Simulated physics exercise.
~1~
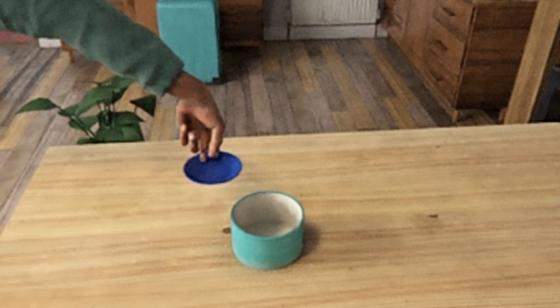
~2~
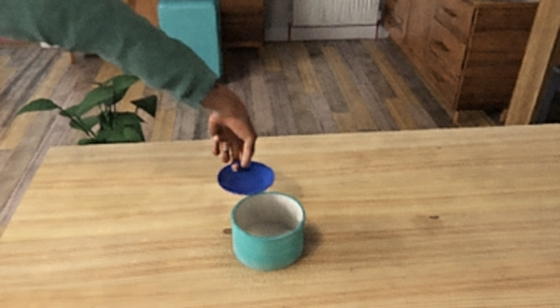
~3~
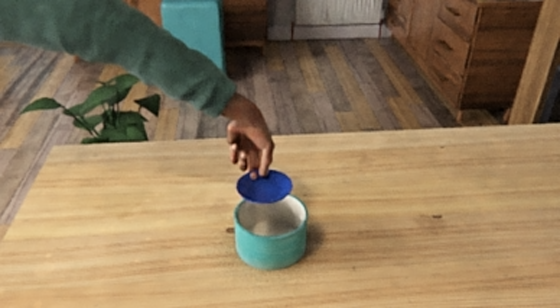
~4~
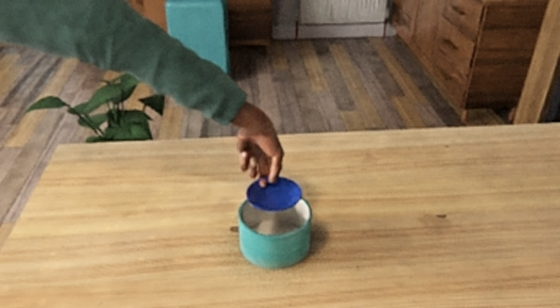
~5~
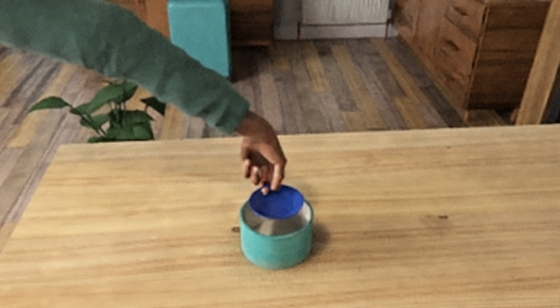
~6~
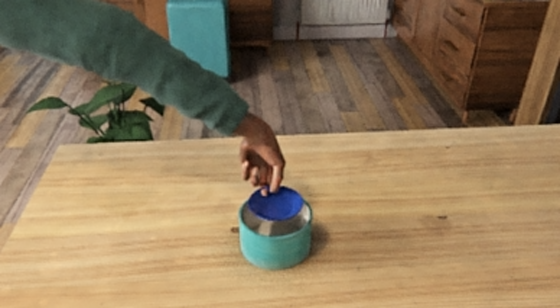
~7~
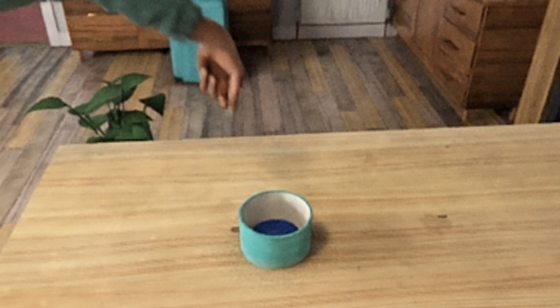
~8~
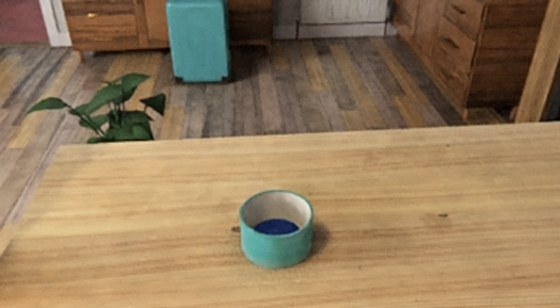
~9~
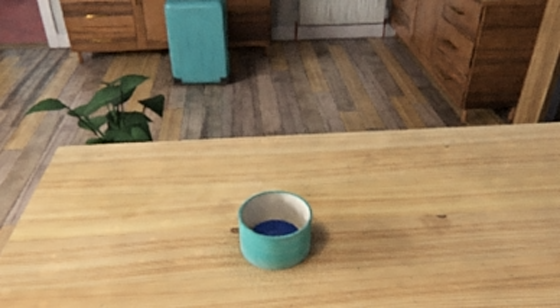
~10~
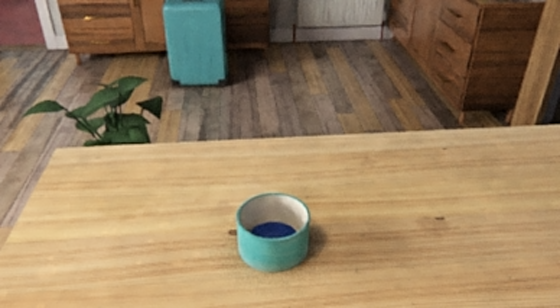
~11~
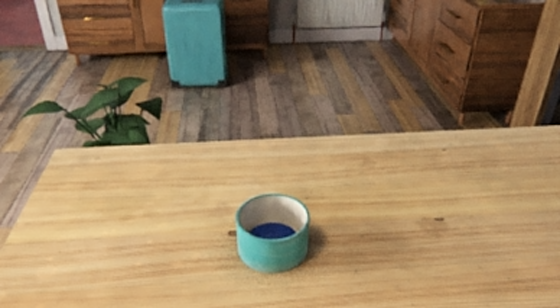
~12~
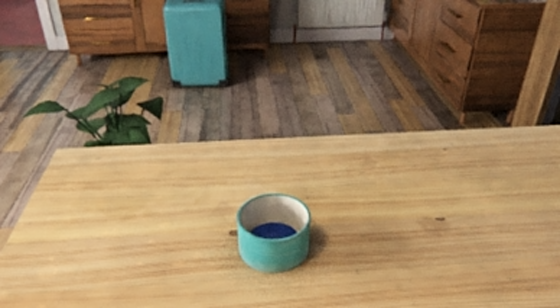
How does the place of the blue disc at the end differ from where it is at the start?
At the start the blue disc is held in the air behind and to the left of the teal bowl. At the end it lies down inside the bowl, below the rim.
